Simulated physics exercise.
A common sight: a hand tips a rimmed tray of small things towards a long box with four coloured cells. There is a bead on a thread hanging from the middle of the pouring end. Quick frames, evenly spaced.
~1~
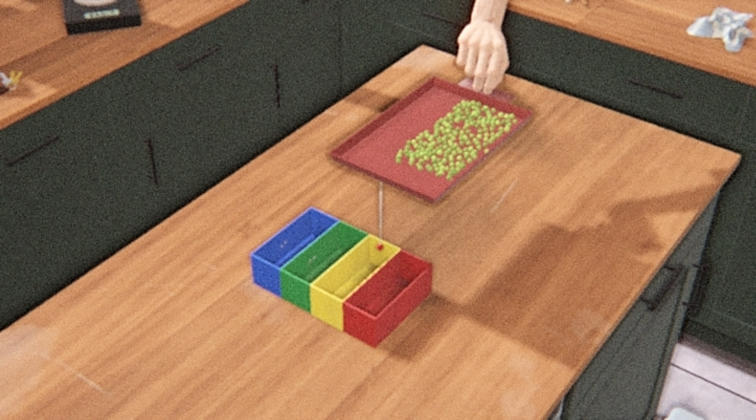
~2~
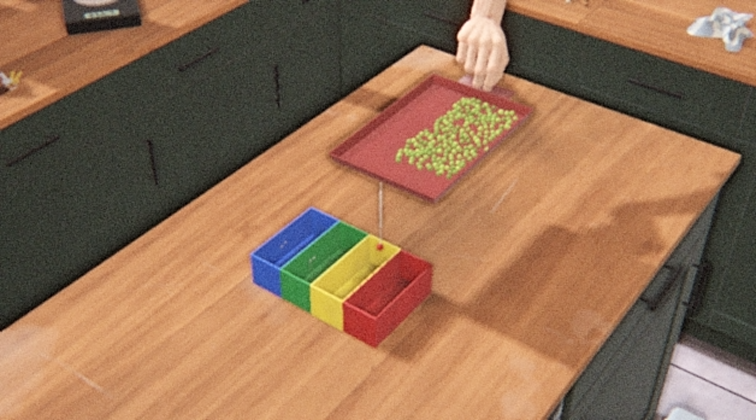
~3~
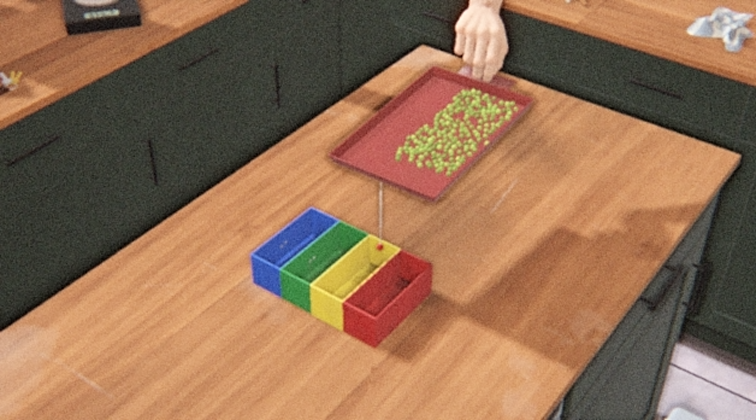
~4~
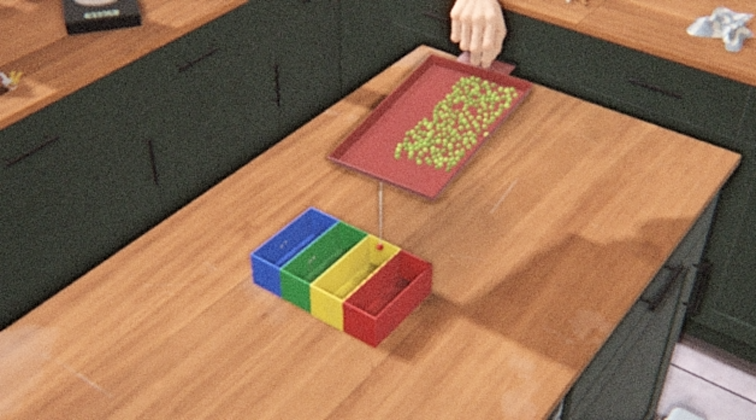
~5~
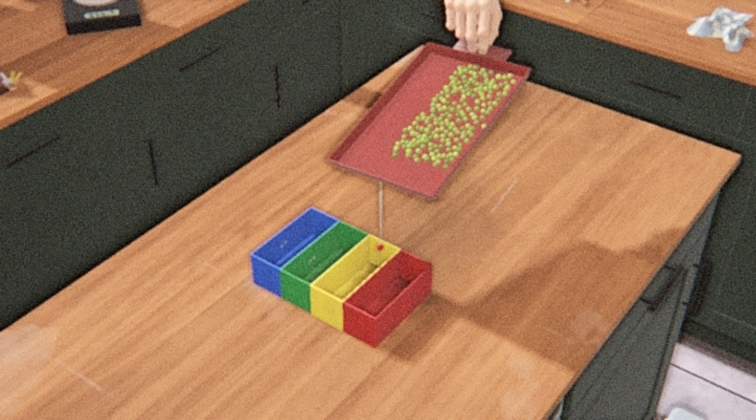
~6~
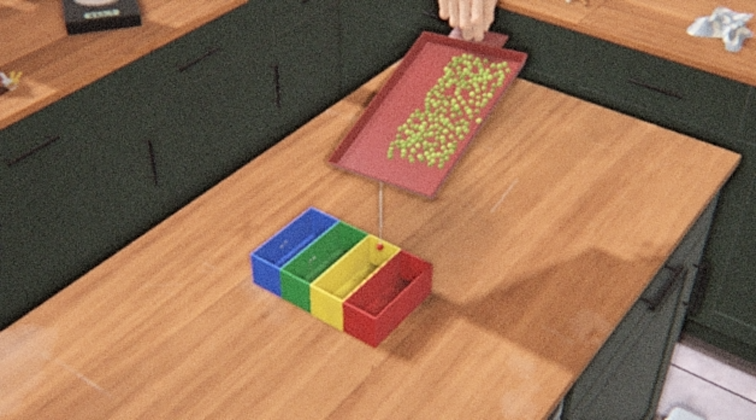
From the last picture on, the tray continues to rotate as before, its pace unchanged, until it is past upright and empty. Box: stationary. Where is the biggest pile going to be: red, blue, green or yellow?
In green.
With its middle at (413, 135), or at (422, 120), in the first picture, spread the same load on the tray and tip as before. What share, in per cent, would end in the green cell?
Try 1: 70 %; try 2: 70 %.
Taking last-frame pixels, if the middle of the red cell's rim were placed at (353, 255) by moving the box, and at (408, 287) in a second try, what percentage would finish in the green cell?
I'd say about 10 percent, followed by about 30 percent.
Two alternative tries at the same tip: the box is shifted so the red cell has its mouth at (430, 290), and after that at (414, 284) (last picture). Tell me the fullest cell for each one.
Position one: Blue. Position two: That blue cell.
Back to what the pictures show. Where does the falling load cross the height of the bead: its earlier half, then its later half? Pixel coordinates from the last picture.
Points: About (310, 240), then about (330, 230).
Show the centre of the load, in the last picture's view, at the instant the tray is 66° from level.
The load is centred around (341, 183).
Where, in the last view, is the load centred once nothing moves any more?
Last view, resting centre - approx. (315, 281).
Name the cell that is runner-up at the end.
It is the blue cell.
Soon after the last picture, tray tipped steeply; about half on the tray; a stray few in the green cell; a stray few in the yellow cell; a stray few in the red cell; a stray few in the blue cell; about half falling or outside the box.
A little later, tray tipped past a quarter turn; about half in the green cell; about a quarter in the blue cell; a small part in the yellow cell; a stray few in the red cell; a small part falling or outside the box.
Later still, tray tipped past a quarter turn; about two thirds in the green cell; about a quarter in the blue cell; a small part in the yellow cell; a stray few in the red cell; a stray few falling or outside the box.
At rest, tray tipped past a quarter turn; about two thirds in the green cell; about a quarter in the blue cell; a small part in the yellow cell; a stray few in the red cell; a stray few outside the box.
